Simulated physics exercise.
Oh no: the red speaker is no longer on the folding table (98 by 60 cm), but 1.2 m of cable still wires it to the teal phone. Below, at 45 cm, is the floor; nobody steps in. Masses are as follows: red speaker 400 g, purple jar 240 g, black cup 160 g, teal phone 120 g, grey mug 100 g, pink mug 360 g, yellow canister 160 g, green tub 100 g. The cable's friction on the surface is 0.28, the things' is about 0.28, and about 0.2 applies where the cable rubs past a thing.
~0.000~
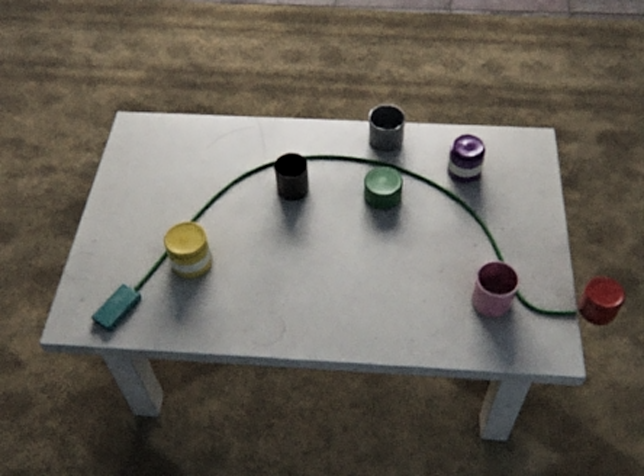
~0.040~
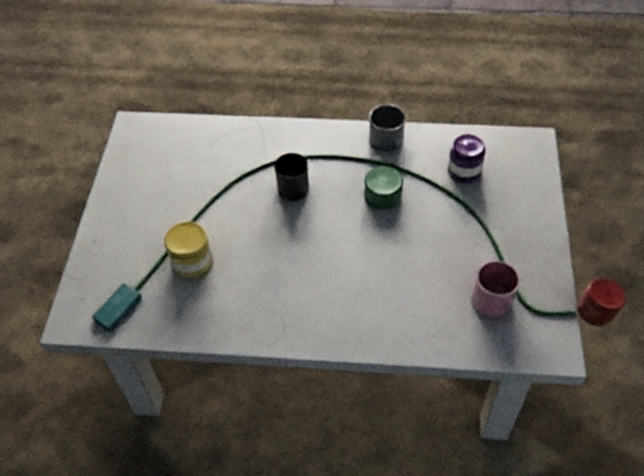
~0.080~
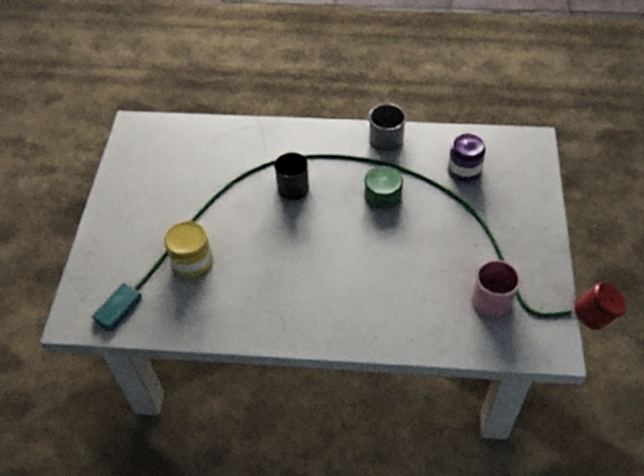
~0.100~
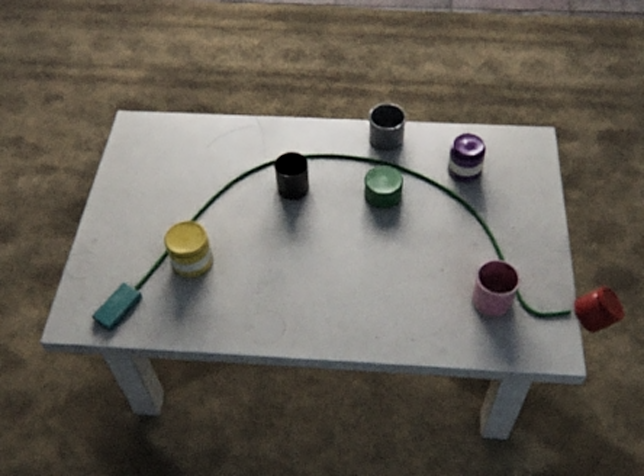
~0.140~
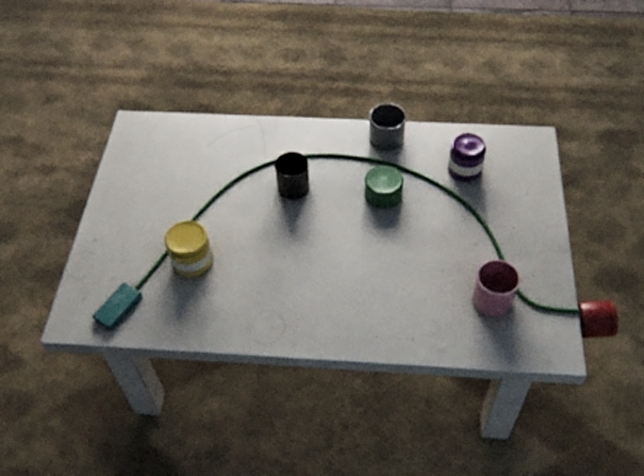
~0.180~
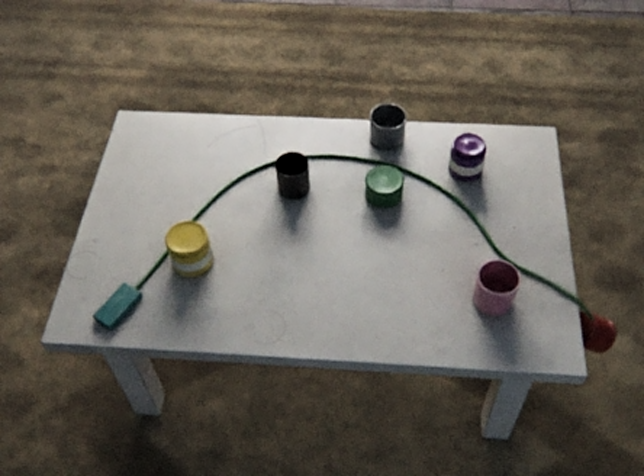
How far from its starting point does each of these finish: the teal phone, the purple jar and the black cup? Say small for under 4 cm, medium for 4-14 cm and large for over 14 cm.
In order: The teal phone is large, the purple jar is small, the black cup is large.
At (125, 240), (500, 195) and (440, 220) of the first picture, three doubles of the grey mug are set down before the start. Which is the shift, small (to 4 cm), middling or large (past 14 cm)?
In turn, the three show only a little movement, only a little movement and only a little movement.
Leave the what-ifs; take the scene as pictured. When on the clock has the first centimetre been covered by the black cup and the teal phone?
The black cup at 0.28 seconds and the teal phone at 0.28 seconds.
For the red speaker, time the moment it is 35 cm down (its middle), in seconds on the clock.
Roughly 0.36 s.
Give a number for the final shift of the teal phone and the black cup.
Lab note - teal phone: Approx. 20 cm; black cup: Approx. 20 cm.
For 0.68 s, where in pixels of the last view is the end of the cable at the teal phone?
Estimated pixel: (212, 220).
At 0.4 s, the cable's tail end at (189, 240); teal phone 15 cm off its start, black cup 14 cm off its start, green tub 15 cm off its start.
At 0.7 s, the cable's tail end at (212, 220); teal phone 22 cm off its start, black cup 21 cm off its start, green tub 22 cm off its start.
At 0.9 s, the cable's tail end at (212, 220); teal phone 22 cm off its start at (187, 221), black cup 21 cm off its start at (336, 241), green tub 22 cm off its start at (367, 270).
At 1.2 s, the cable's tail end at (212, 220); teal phone 22 cm off its start, black cup 21 cm off its start, green tub 22 cm off its start.
At 2.4 s, the cable's tail end at (212, 220); teal phone 22 cm off its start at (187, 221), black cup 21 cm off its start at (336, 241), purple jar 0 cm off its start at (470, 144), green tub 22 cm off its start at (367, 271).
